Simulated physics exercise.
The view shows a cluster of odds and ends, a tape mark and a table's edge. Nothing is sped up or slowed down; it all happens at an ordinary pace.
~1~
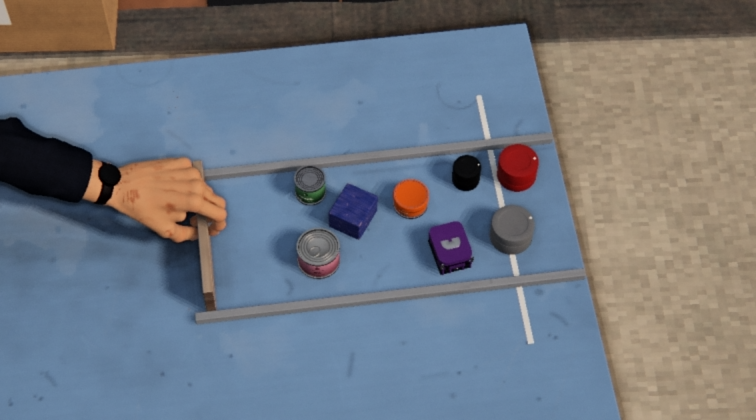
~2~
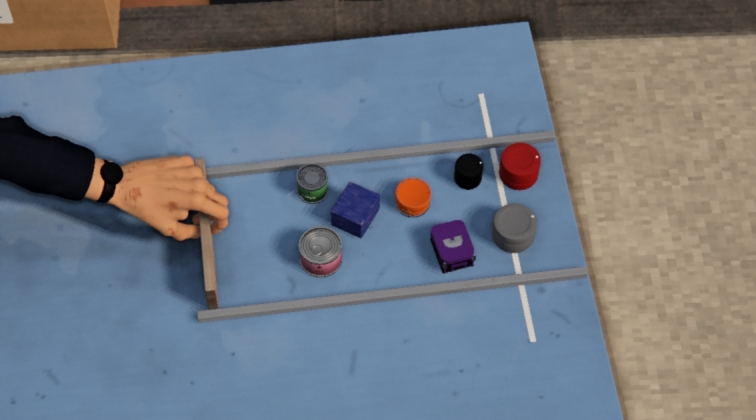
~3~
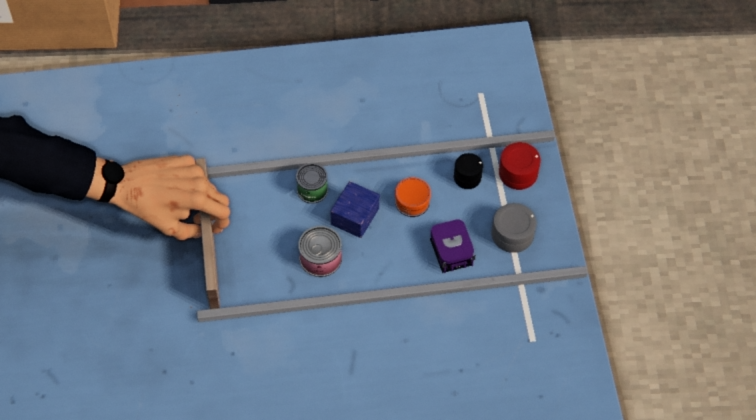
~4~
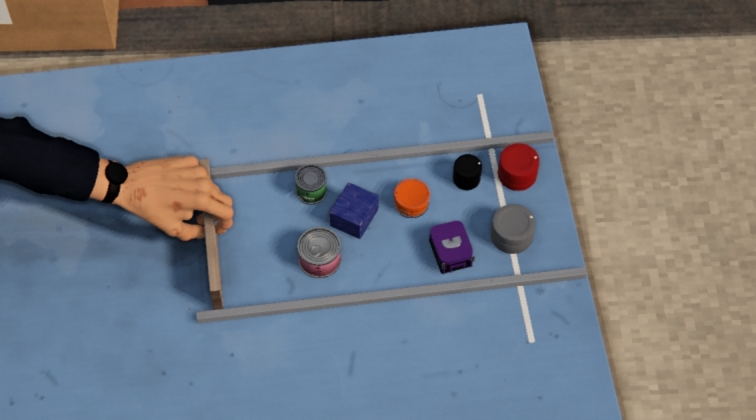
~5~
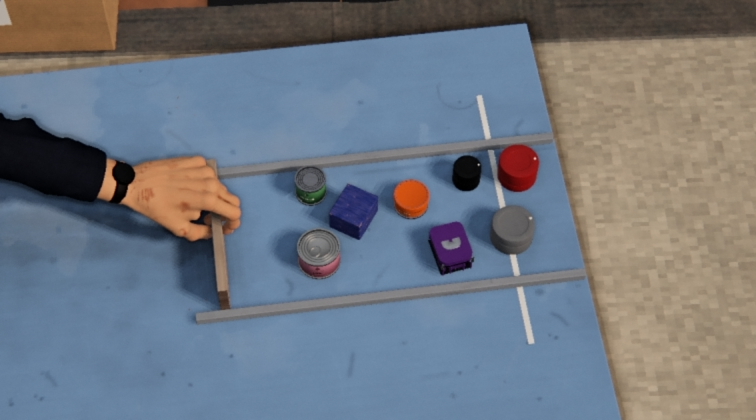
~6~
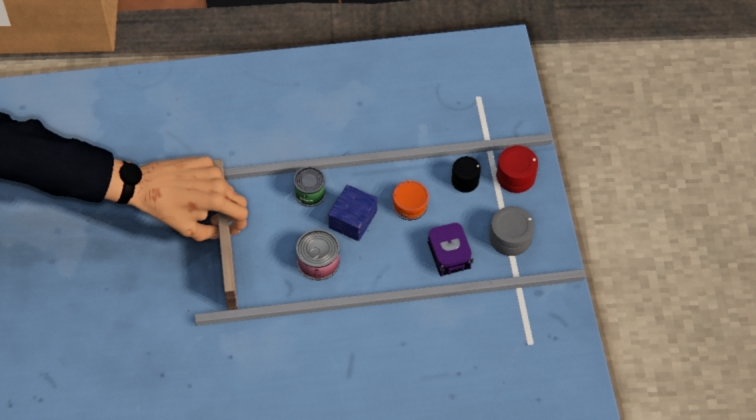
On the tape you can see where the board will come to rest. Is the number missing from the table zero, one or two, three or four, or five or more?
The table loses one, maybe two.
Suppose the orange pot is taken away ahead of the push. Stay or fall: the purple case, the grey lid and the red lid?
The purple case keeps its place, the grey lid ends up down and the red lid ends up down.
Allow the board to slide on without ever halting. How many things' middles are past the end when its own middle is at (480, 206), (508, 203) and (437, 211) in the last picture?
1, 2 and 0.
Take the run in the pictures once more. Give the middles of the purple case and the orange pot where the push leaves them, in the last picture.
First: About (571, 249); second: About (549, 177).
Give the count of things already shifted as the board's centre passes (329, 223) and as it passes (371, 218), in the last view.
Tally: First 3; then 4.
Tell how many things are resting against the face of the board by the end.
The count in contact is 3.
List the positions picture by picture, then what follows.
Red lid (518, 168); grey lid (512, 230); black lid (466, 173); board (204, 235); tape (504, 213), in the first frame.
Grey lid (514, 228); green pot (312, 184), in the second frame.
Black lid (468, 171); blue block (355, 209), in the third frame.
Red lid (518, 167); orange pot (412, 199), in the fourth frame.
Grey lid (512, 230); board (218, 234), in the fifth frame.
Red lid (517, 169); grey lid (512, 231); black lid (466, 174); board (225, 234); tape (503, 214), in the sixth frame.
Soon after, none off yet; red lid at rest near (517, 169); grey lid at rest near (512, 231); black lid at rest near (466, 174).
After that, none off yet; red lid at rest near (517, 169); grey lid at rest near (512, 231); black lid moving near (474, 169).
And then, none off yet; red lid displaced about its own width near (541, 162); grey lid displaced about its own width near (563, 228); black lid displaced about its own width near (496, 155).
In the end, the number that fall off is one or two; gone, grey lid and red lid.
